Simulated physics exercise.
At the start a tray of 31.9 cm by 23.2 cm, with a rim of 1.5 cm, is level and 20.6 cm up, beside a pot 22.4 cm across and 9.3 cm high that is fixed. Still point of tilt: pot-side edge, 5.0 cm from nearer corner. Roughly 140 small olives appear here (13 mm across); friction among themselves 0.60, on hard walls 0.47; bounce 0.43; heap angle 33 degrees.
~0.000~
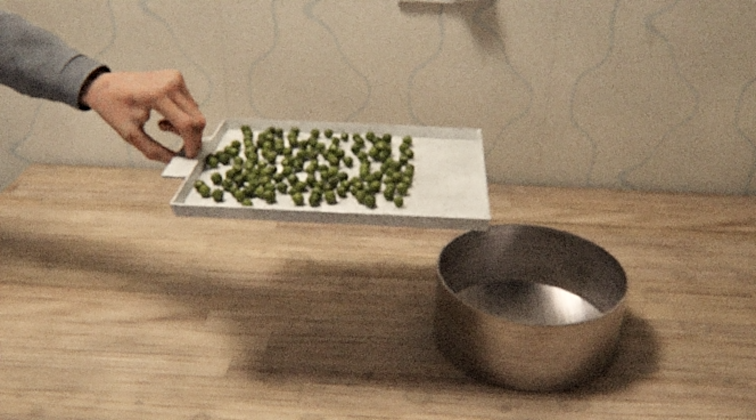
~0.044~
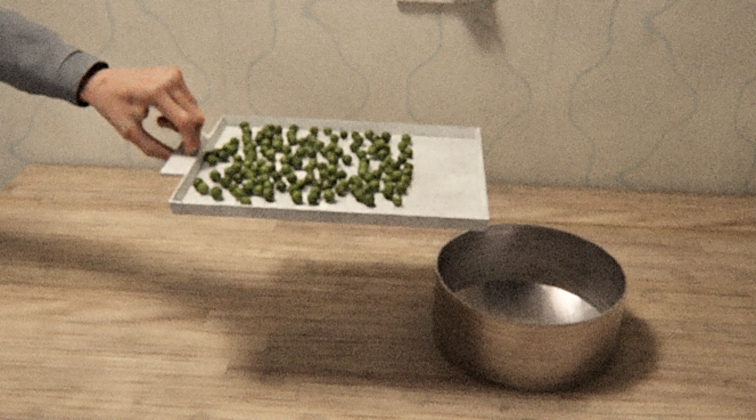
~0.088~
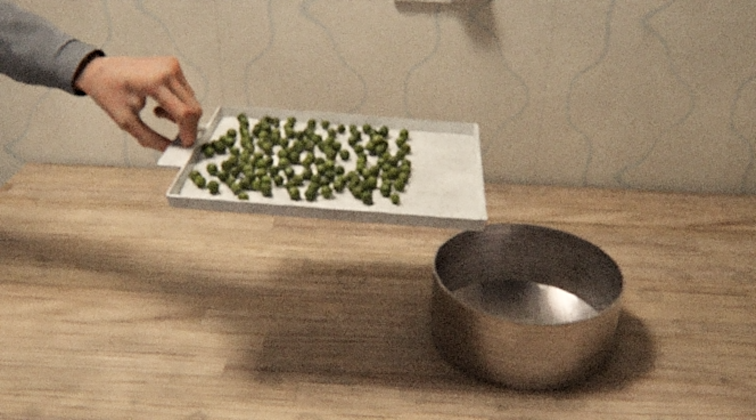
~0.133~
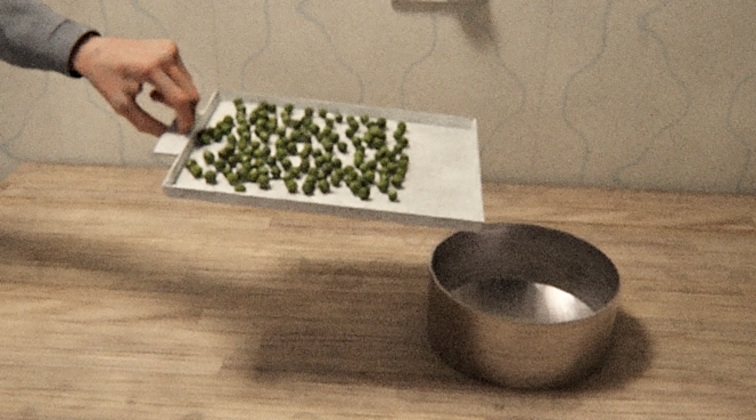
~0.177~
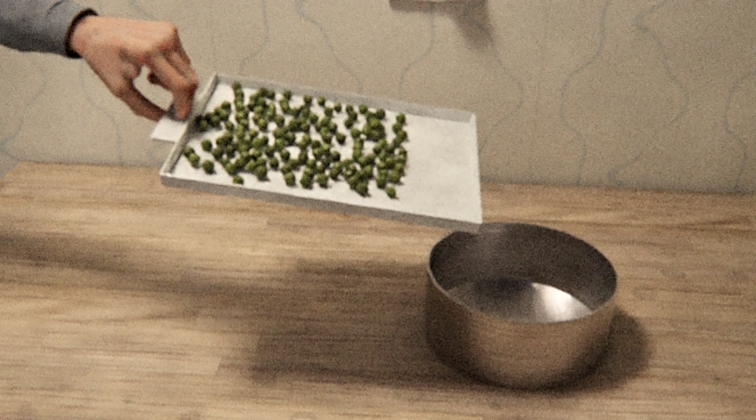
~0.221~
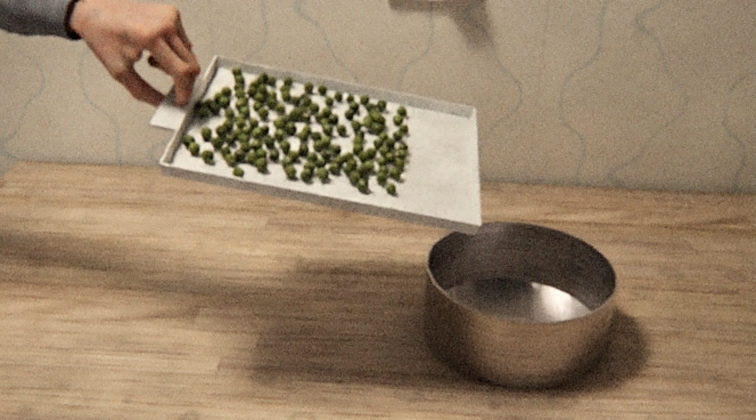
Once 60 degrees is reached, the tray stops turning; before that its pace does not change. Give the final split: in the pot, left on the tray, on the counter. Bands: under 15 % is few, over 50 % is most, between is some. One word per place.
Pot: Few, tray: Most, counter: Some.
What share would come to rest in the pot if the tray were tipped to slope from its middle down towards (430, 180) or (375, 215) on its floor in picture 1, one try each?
Near 30 and 0 percent, in that order.
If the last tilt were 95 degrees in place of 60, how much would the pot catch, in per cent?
That would be around 20 percent.
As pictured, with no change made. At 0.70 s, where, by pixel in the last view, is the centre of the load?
Roughly pixel (416, 162).
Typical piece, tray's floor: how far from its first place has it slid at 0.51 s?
Displacement on the tray: Roughly 5 cm.
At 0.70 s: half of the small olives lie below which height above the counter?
Median height: Approx. 26 cm.
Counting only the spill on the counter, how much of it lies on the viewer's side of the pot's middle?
About 100 percent of the spill.
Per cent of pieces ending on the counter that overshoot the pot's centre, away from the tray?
Some 60 per cent of the spill lies beyond the centre.
Then, at 0.51 s, tilt 36 degrees; the tray holds 100 %, the pot 0 %.
Then, at 0.70 s, tilt 52 degrees; the tray holds 100 %, the pot 0 %.
After 1.01 s, tilt 60 degrees; the tray holds 75 %, the pot 5 %.
By 1.7 s all is still; pot 5 %, tray 70 %, counter 25 %.
